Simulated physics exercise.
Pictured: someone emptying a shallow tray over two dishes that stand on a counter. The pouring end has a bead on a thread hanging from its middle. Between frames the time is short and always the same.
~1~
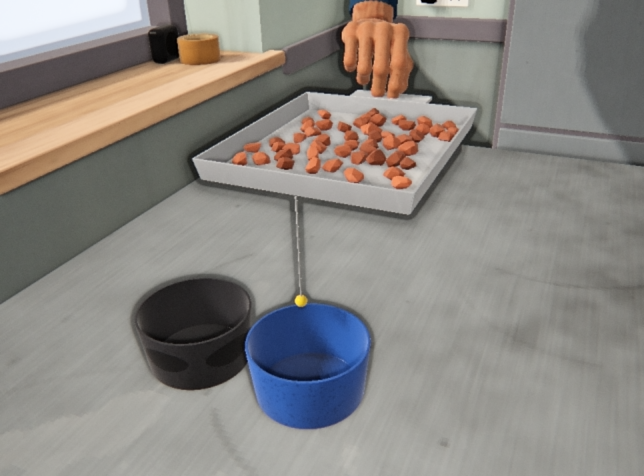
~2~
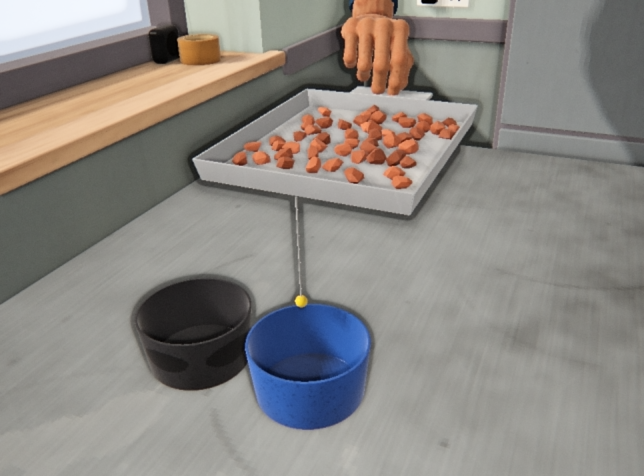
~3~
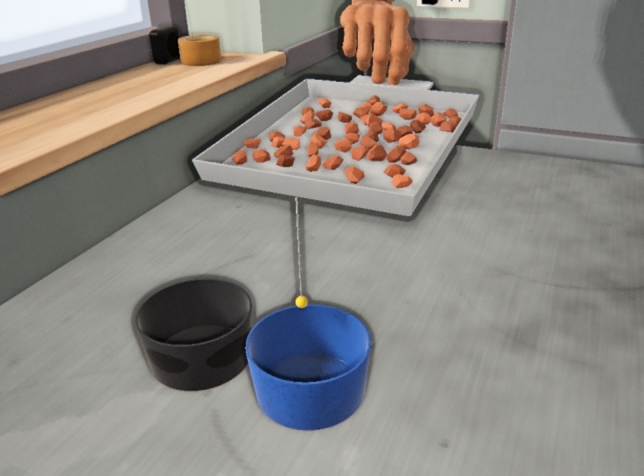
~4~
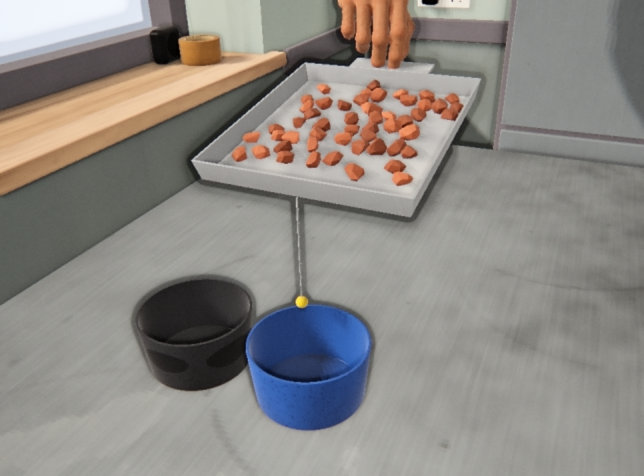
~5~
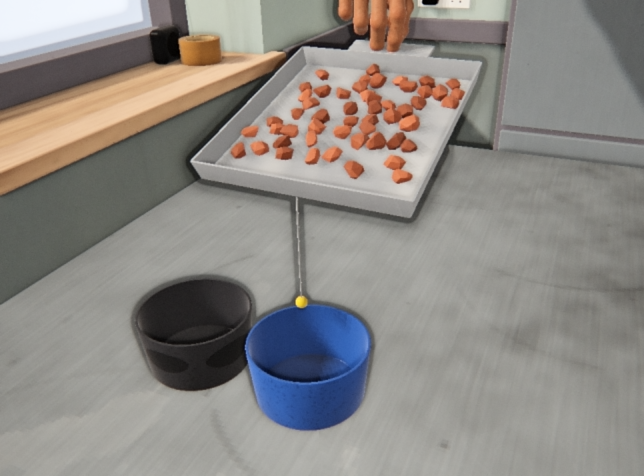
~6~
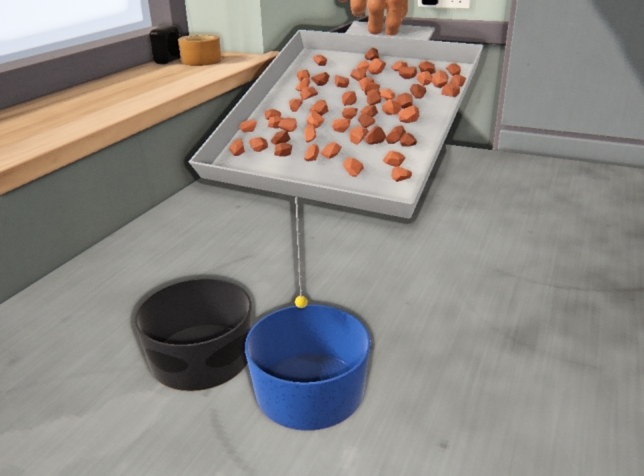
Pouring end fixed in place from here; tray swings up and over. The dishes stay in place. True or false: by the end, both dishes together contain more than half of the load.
True.
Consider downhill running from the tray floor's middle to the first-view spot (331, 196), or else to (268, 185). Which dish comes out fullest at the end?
I'd say the one to the right first, then the one to the left.
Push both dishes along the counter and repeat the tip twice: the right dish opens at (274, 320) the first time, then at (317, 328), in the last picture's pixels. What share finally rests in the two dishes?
Some 30 percent in the first case, 30 percent in the second.
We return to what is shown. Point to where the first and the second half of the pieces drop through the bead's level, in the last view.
Around (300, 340), followed by around (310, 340).
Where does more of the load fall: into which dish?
The right-positioned one, it's fuller.
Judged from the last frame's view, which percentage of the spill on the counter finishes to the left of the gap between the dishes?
Close to 40 %.
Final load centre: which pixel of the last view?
It settles centred around (300, 393).
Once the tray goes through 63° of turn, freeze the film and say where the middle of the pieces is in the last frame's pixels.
Somewhere about (312, 169).
Soon after the last picture, tray tipped steeply; nearly all on the tray; a stray few in the air.
A little later, tray tipped past a quarter turn; about two thirds on the tray; a small part in the right dish; a stray few in the left dish; a small part outside both; a small part in the air.
Later still, tray tipped past a quarter turn; about half in the right dish; about a quarter in the left dish; about a third outside both.
At rest, tray tipped past a quarter turn; about half in the right dish; about a quarter in the left dish; about a third outside both.
